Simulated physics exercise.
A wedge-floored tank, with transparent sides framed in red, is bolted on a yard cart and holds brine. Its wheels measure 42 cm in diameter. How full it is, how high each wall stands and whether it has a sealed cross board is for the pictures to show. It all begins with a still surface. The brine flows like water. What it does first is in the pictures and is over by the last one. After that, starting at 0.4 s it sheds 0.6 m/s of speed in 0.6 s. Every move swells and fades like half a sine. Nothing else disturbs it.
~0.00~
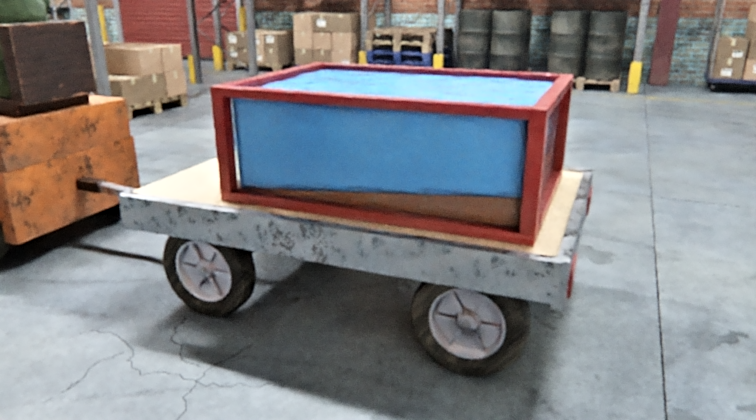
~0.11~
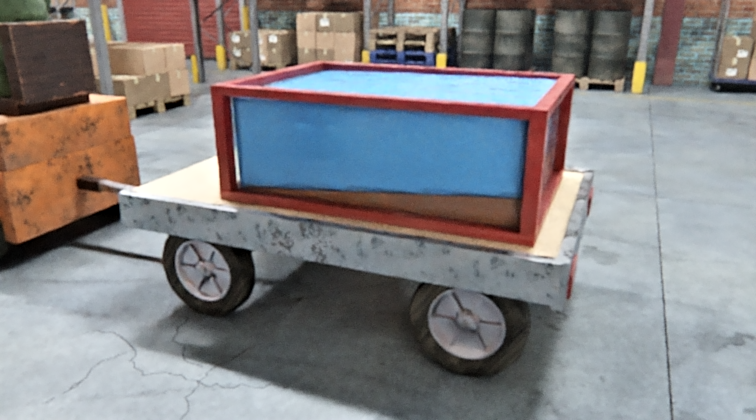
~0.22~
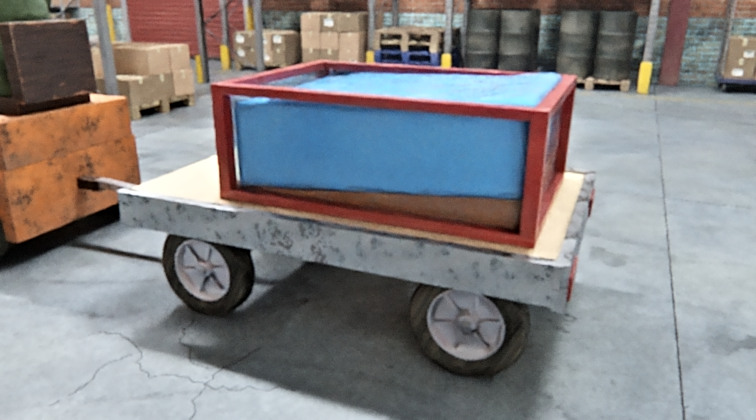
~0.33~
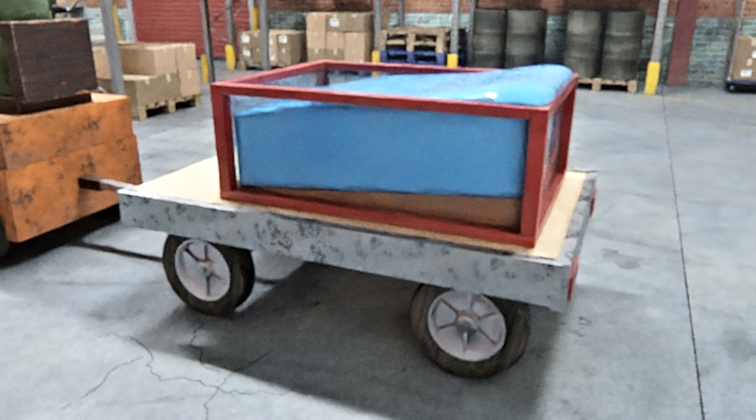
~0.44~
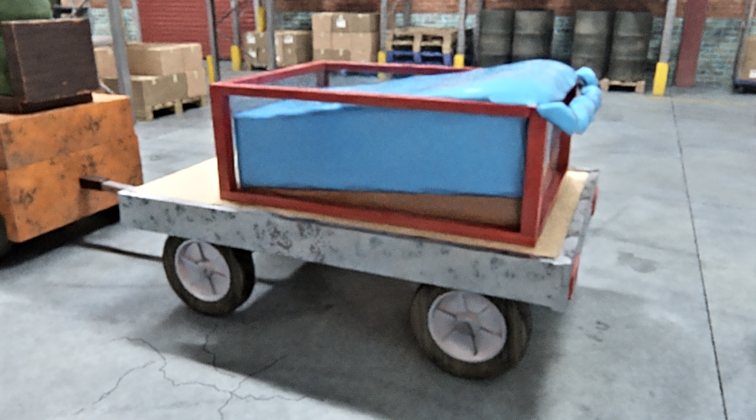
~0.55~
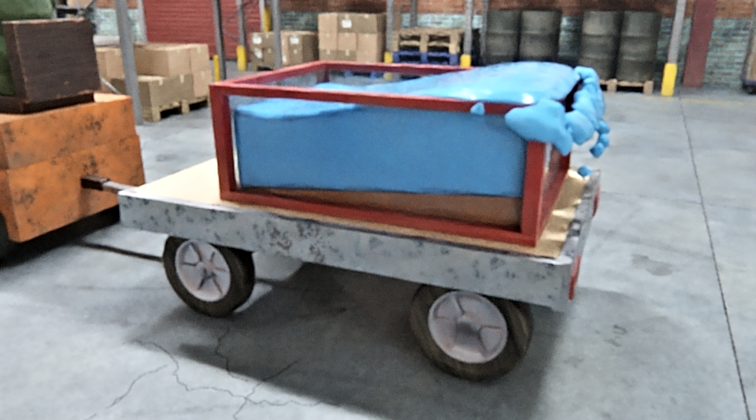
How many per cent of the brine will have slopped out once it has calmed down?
About 15 per cent.
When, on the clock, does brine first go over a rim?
Around 0.6 s.
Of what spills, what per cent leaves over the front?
Some 40 per cent of it.
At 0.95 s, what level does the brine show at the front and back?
Front 50 cm, back 28 cm.
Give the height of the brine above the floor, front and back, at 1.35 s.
Front 40 cm, back 26 cm.
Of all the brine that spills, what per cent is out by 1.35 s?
About 40 per cent.
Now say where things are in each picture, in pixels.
Level at the front (329, 70); level at the back (539, 81); still flat; the front is on the left, levels are read along the far wall; a wheel hub at (464, 329), in the first frame.
Level at the front (330, 69); level at the back (540, 81); still flat, in the second frame.
Level at the front (331, 79); level at the back (543, 70); rising 6° towards the back, in the third frame.
Level at the front (332, 85); level at the back (544, 64); rising 9° towards the back, in the fourth frame.
Level at the front (332, 87); level at the back (545, 61); rising 9° towards the back, in the fifth frame.
Level at the front (333, 84); level at the back (545, 64); rising 8° towards the back; a wheel hub at (464, 332), in the sixth frame.
Then, 0.95 s in, front 49 cm, middle 34 cm, back 28 cm above the lowest part of the floor; the loss stands at 3 per cent, over the back, a little elsewhere.
Then, 1.35 s in, front 41 cm, middle 36 cm, back 25 cm above the lowest part of the floor; the loss stands at 7 per cent, over the front and the back, a little elsewhere.
Then, 1.85 s in, front 25 cm, middle 32 cm, back 45 cm above the lowest part of the floor; the loss stands at 10 per cent, over the front, a little elsewhere.
Then, 3.98 s in, the loss stands at 15 per cent, over the back and the front, a little elsewhere, 41 of 272 litres.
